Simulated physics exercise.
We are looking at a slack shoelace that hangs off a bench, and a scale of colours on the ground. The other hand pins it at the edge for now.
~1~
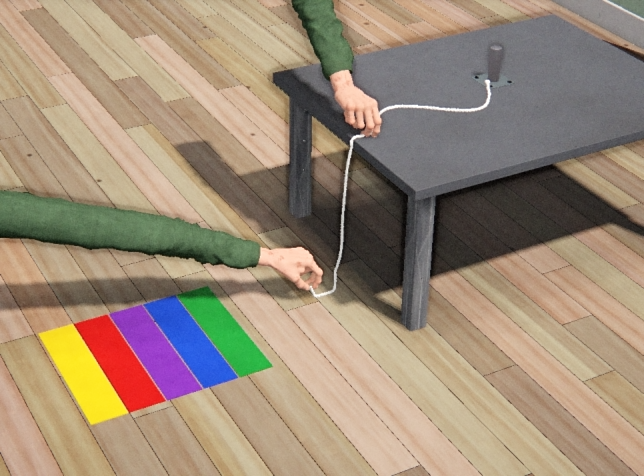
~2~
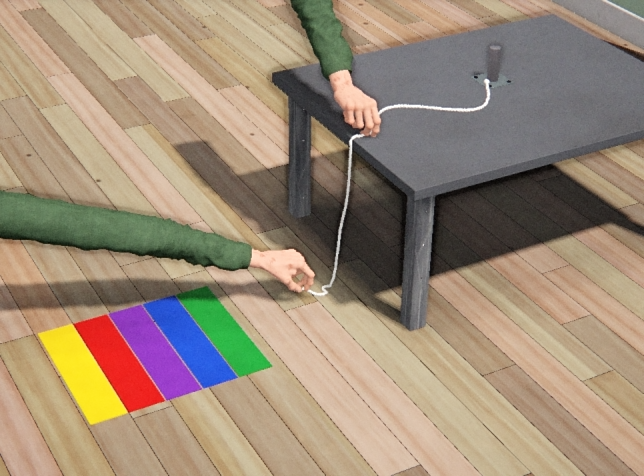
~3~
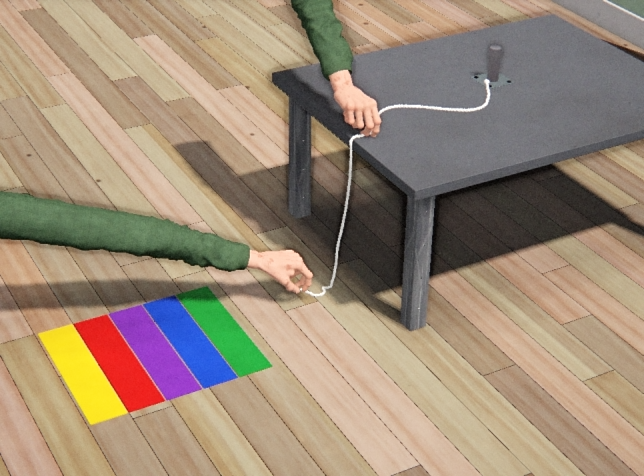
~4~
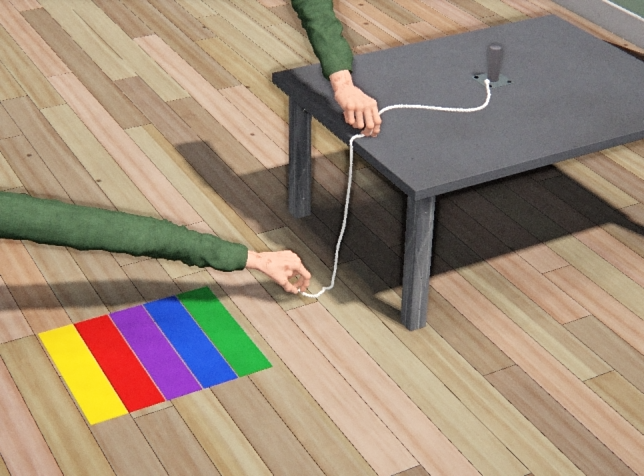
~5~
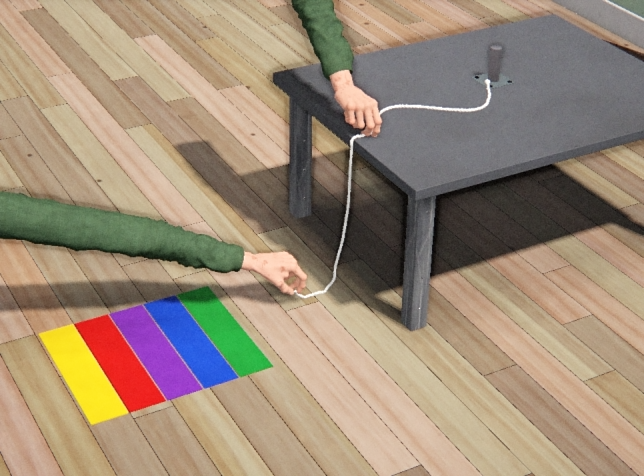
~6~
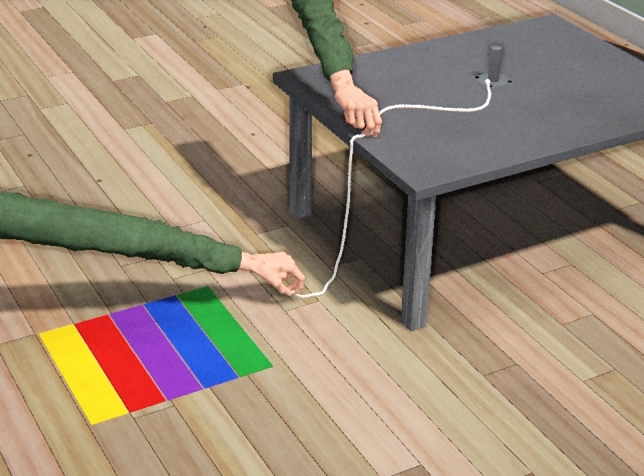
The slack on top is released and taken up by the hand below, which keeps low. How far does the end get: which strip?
It gets as far as the purple strip.
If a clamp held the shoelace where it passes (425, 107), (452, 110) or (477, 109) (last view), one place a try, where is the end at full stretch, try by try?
Try by try, around (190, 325), (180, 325) and (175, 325).
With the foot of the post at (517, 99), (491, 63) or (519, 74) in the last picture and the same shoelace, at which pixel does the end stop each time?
Near (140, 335), (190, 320) and (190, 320).
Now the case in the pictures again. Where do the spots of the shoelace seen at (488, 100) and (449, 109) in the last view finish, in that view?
They go to (455, 92) and to (415, 107).
A little later, end near (214, 315); over green.
Next, end near (173, 327); over blue.
When it is tight, end near (149, 334); over purple. The purple one.
